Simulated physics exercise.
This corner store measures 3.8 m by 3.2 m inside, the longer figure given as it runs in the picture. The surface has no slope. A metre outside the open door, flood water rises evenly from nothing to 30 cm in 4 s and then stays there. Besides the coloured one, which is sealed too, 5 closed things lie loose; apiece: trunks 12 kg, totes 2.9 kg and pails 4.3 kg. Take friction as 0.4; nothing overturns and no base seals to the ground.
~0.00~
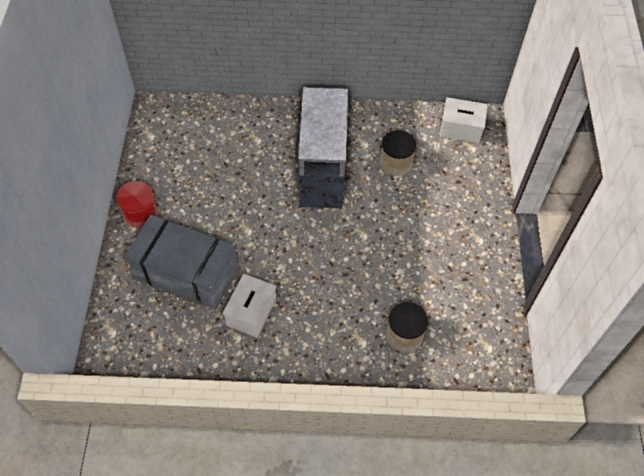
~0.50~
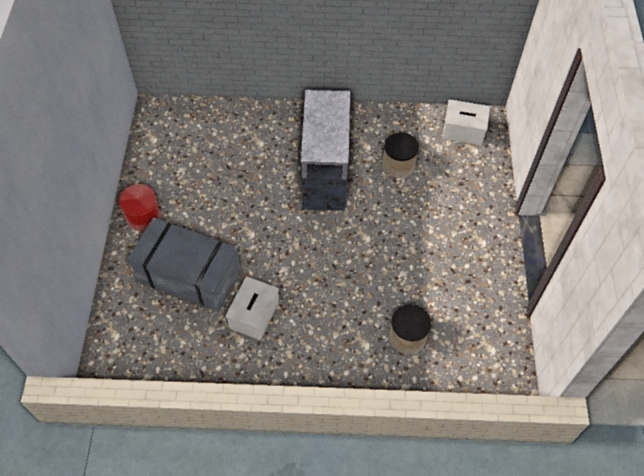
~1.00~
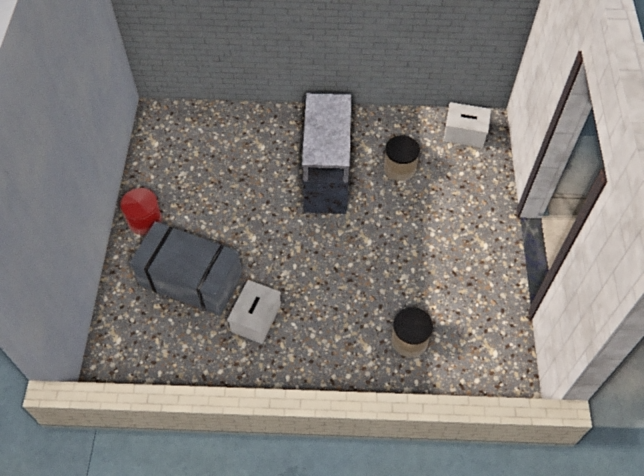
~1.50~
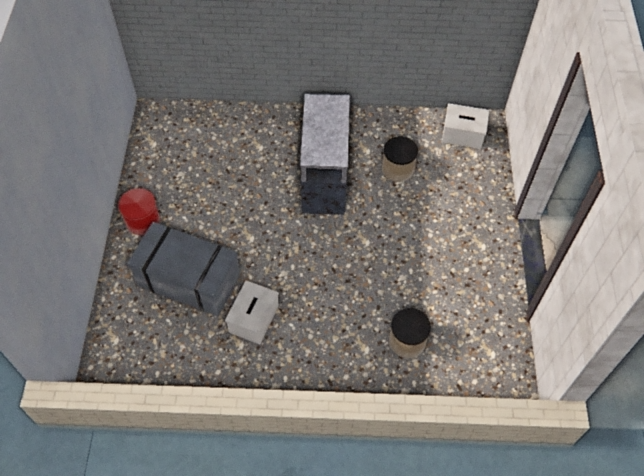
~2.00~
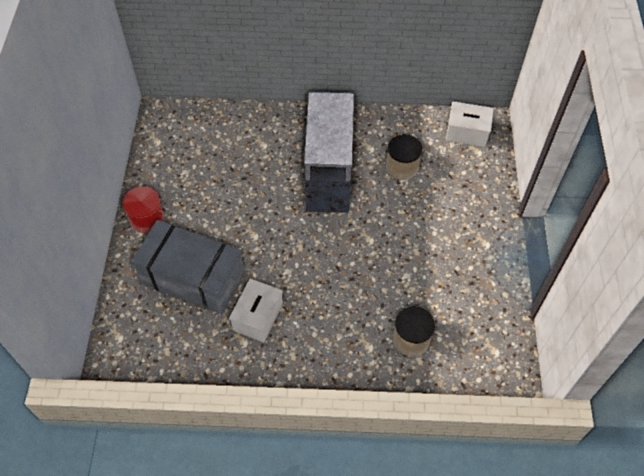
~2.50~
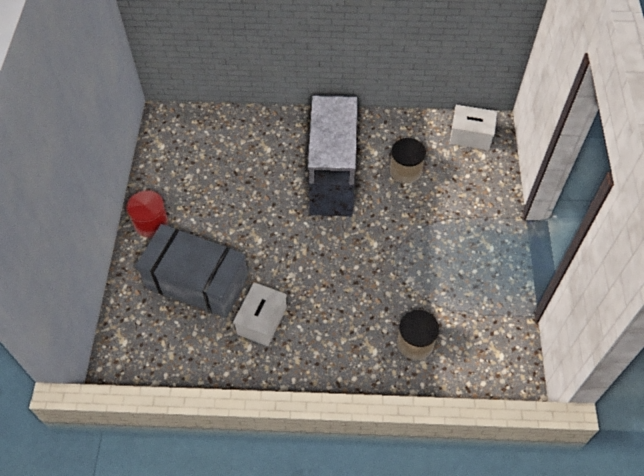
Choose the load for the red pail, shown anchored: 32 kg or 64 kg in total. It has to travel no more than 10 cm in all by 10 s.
I expect that the lower weight is enough.
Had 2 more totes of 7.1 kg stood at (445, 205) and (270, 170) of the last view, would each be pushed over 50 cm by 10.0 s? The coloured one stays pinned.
In turn: More, more.
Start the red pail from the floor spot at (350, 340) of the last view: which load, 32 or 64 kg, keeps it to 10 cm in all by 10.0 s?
The smaller is enough.
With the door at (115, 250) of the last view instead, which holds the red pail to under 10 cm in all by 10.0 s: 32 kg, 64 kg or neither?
In that case only the higher weight holds it.
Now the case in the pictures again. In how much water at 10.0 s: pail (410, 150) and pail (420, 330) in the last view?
Roughly 7 and 20 cm.
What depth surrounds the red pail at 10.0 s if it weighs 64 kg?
Roughly 18 cm.
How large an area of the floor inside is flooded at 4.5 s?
About 8.5 m2.
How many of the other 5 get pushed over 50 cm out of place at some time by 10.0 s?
I count 5.
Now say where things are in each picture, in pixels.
In the first frame, the red pail at (134, 196), on the bottom; water covers 0.0 m2; 0 of 6 have shifted.
In the second frame, the red pail at (137, 199), on the bottom; water covers 0.0 m2; 0 of 6 have shifted.
In the third frame, the red pail at (139, 203) rests on the ground; 0.0 m2 under water; 0 of 6 have shifted.
In the fourth frame, the red pail at (137, 203) rests on the ground; 0.0 m2 under water; 0 of 6 have shifted.
In the fifth frame, the red pail at (141, 201) rests on the ground; water covers 0.2 m2; 0 of 6 have shifted.
In the sixth frame, the red pail at (145, 205) rests on the ground; 1.0 m2 under water; 0 of 6 have shifted.
After 3.5 s the red pail would be 0 cm from its start with 32 kg and 0 cm from its start with 64 kg; 0 cm of water round it then.
After 4.5 s the red pail would be 0 cm from its start with 32 kg and 0 cm from its start with 64 kg; 3 cm of water round it then.
After 7.0 s the red pail would be 0 cm from its start with 32 kg and 0 cm from its start with 64 kg; 13 cm of water round it then.
After 10.0 s the red pail would be 0 cm from its start with 32 kg and 0 cm from its start with 64 kg; 18 cm of water round it then.
